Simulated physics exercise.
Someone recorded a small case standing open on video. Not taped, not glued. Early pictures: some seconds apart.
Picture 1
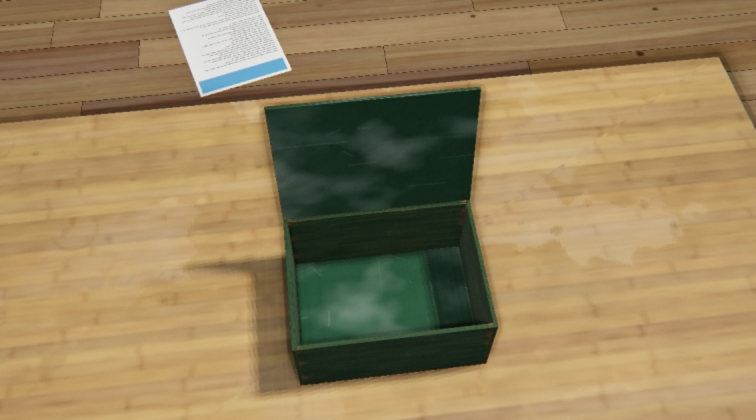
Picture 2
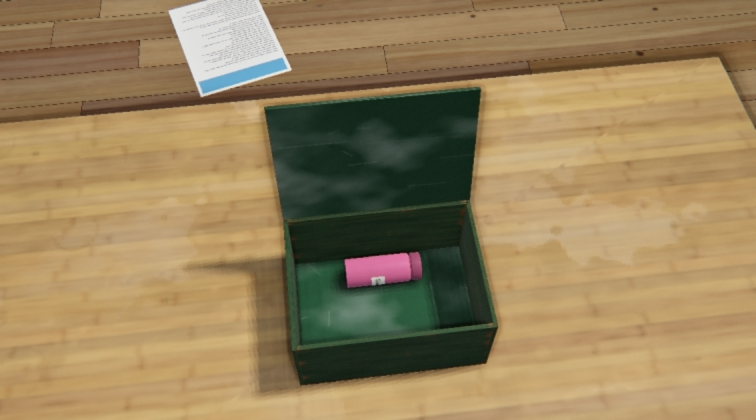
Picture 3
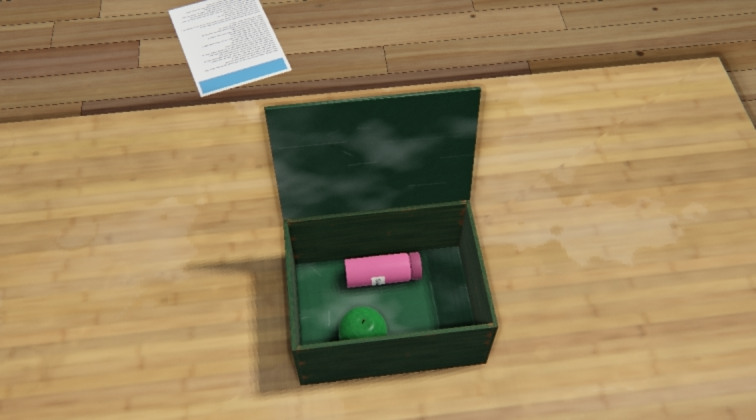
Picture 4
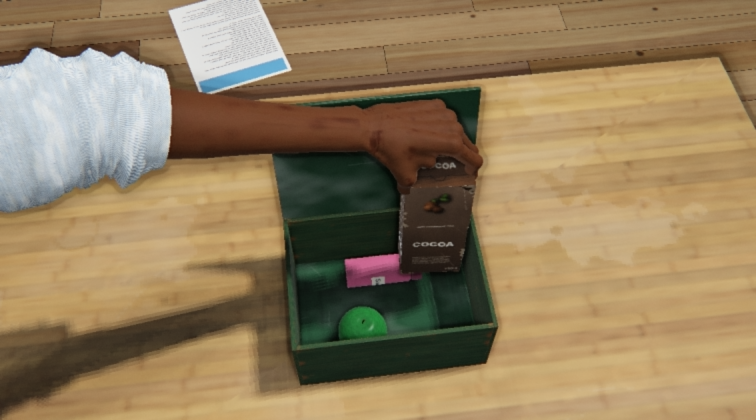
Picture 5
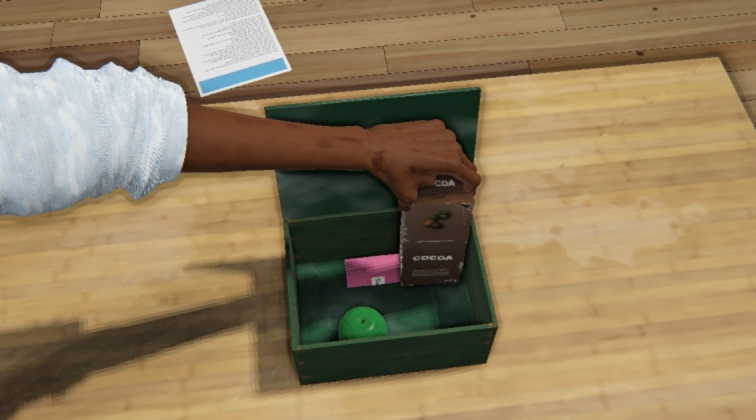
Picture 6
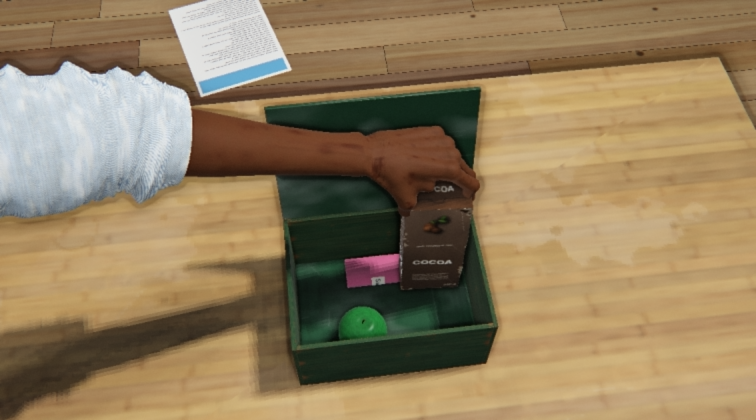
An open dark green box with its lid raised sits on a pale wooden table, seen from above at an angle, with a printed sheet lying on the plank floor beyond. The box is empty at first, then a pink cylinder appears inside, followed by a round green object near the front. A hand reaching from the left in a light blue sleeve lowers a brown cocoa packet into the right side, still gripping it, while the camera stays still.
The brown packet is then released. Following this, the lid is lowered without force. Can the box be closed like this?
The lid stays raised.
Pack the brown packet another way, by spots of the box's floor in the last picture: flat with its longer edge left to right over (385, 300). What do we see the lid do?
After that, the lid lies down snugly.
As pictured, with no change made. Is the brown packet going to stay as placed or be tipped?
In the end, it winds up askew.
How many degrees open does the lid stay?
Roughly 16 degrees above the rim.
Then, 0.90 s later than the last frame, lid starting down; brown packet tilted by 55° near (442, 288); pink shaker moved a little.
Then, 1.60 s later than the last frame, lid 53° above the rim; brown packet tilted by 55° near (442, 288); pink shaker moved a little.
Then, 1.90 s later than the last frame, lid 17° above the rim; brown packet tilted by 54° near (442, 288); pink shaker moved a little.
When it is over, lid 17° above the rim; lying over in the box, brown packet; the other 2 as before. End places, in pixels of the last picture, brown packet near (442, 288).
